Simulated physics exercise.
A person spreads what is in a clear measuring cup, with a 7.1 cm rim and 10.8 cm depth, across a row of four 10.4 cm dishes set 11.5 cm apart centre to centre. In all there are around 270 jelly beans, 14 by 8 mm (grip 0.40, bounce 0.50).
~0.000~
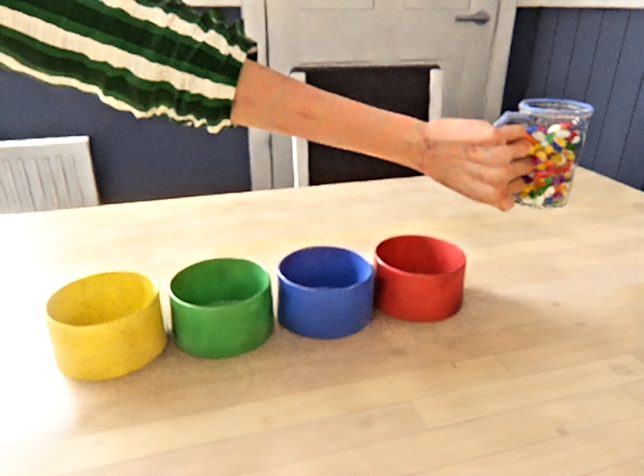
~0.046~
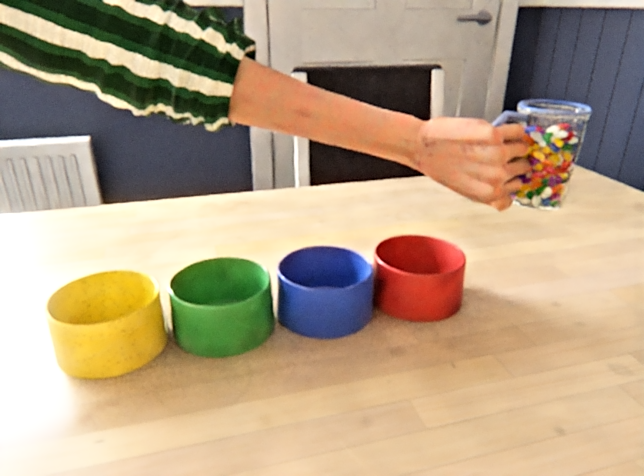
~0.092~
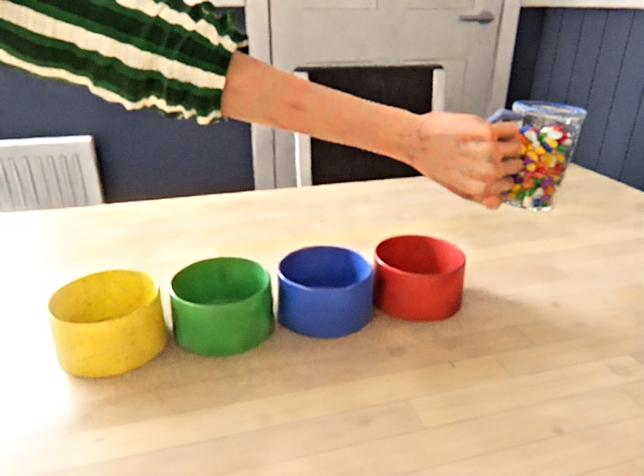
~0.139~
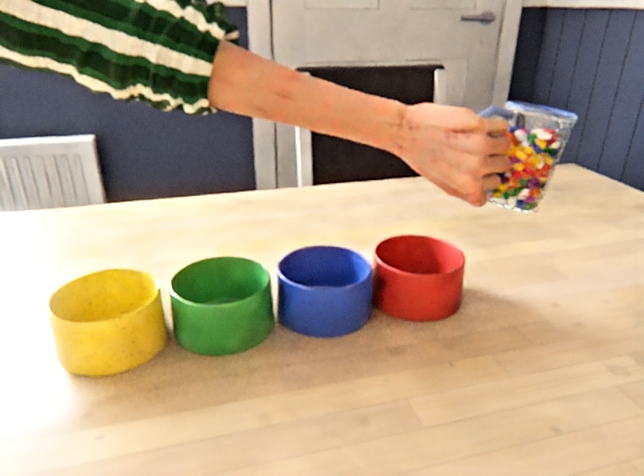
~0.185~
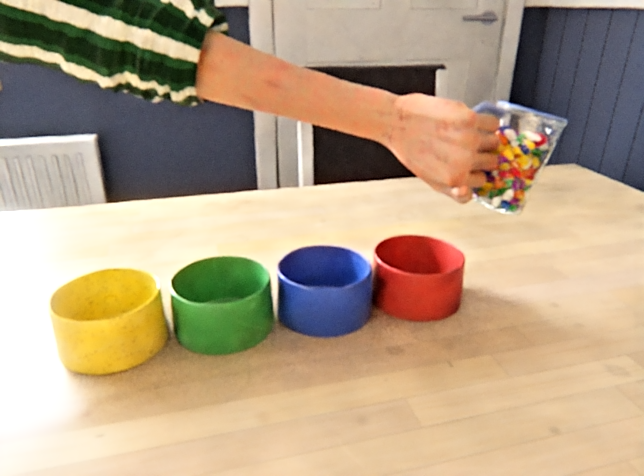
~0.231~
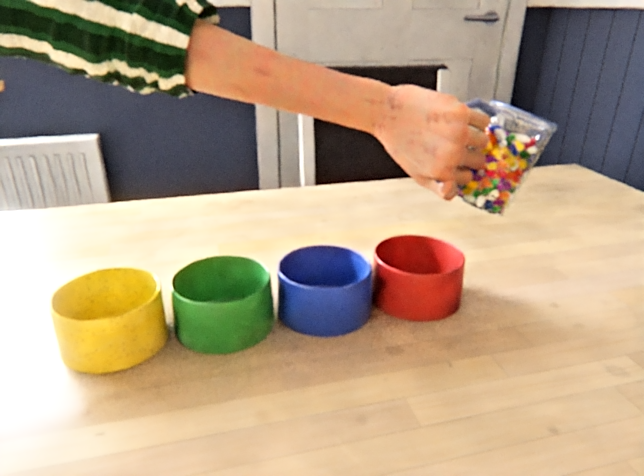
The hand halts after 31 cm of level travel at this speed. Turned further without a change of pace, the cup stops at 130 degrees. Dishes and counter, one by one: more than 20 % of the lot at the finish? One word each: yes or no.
Red: No; blue: Yes; green: No; yellow: No; counter: No.
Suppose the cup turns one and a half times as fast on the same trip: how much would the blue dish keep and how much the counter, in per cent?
Then blue 60 and counter 10.
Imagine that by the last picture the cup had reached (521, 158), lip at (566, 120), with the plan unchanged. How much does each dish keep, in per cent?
Final shares - red 60 %, blue 20 %, green 0 %, yellow 0 %.
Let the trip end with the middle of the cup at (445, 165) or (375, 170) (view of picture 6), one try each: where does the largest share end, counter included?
Counter; red.
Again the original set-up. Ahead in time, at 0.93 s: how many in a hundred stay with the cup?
90 %.
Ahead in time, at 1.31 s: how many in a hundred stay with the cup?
10 per cent.
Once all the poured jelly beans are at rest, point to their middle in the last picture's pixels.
Centre at rest, approx.: (332, 290) px.
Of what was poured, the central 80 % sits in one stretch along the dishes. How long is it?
6 cm, roughly.
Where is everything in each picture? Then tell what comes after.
Cup at (546, 155), tilt 0 degrees, lip at (582, 105), moved 0.0 cm; middle of the pieces at (545, 165); red dish at (420, 254); blue dish at (325, 267); green dish at (220, 281); yellow dish at (103, 297), in the first picture.
Cup at (544, 155), tilt 1 degrees, lip at (581, 106), moved 0.3 cm; middle of the pieces at (542, 165), in the second picture.
Cup at (537, 156), tilt 4 degrees, lip at (576, 109), moved 1.2 cm; middle of the pieces at (535, 166), in the third picture.
Cup at (525, 157), tilt 10 degrees, lip at (567, 114), moved 2.8 cm; middle of the pieces at (523, 167), in the fourth picture.
Cup at (513, 159), tilt 16 degrees, lip at (557, 119), moved 4.4 cm; middle of the pieces at (509, 168), in the fifth picture.
Cup at (500, 160), tilt 21 degrees, lip at (547, 124), moved 6.0 cm; middle of the pieces at (496, 169); red dish at (419, 254); blue dish at (325, 265); green dish at (221, 278); yellow dish at (107, 292). The cup turns about 125 degrees a second and travels 35 cm a second, in the sixth picture.
After 0.65 s, tilt 74 degrees; cup holds 100 %.
After 0.93 s, tilt 108 degrees; cup holds 90 %, blue 5 %.
After 1.31 s, tilt 130 degrees; cup holds 10 %, blue 90 %.
In the end, at 2.0 s, red 0 %, blue 100 %, green 0 %, yellow 0 %, counter 0 %.
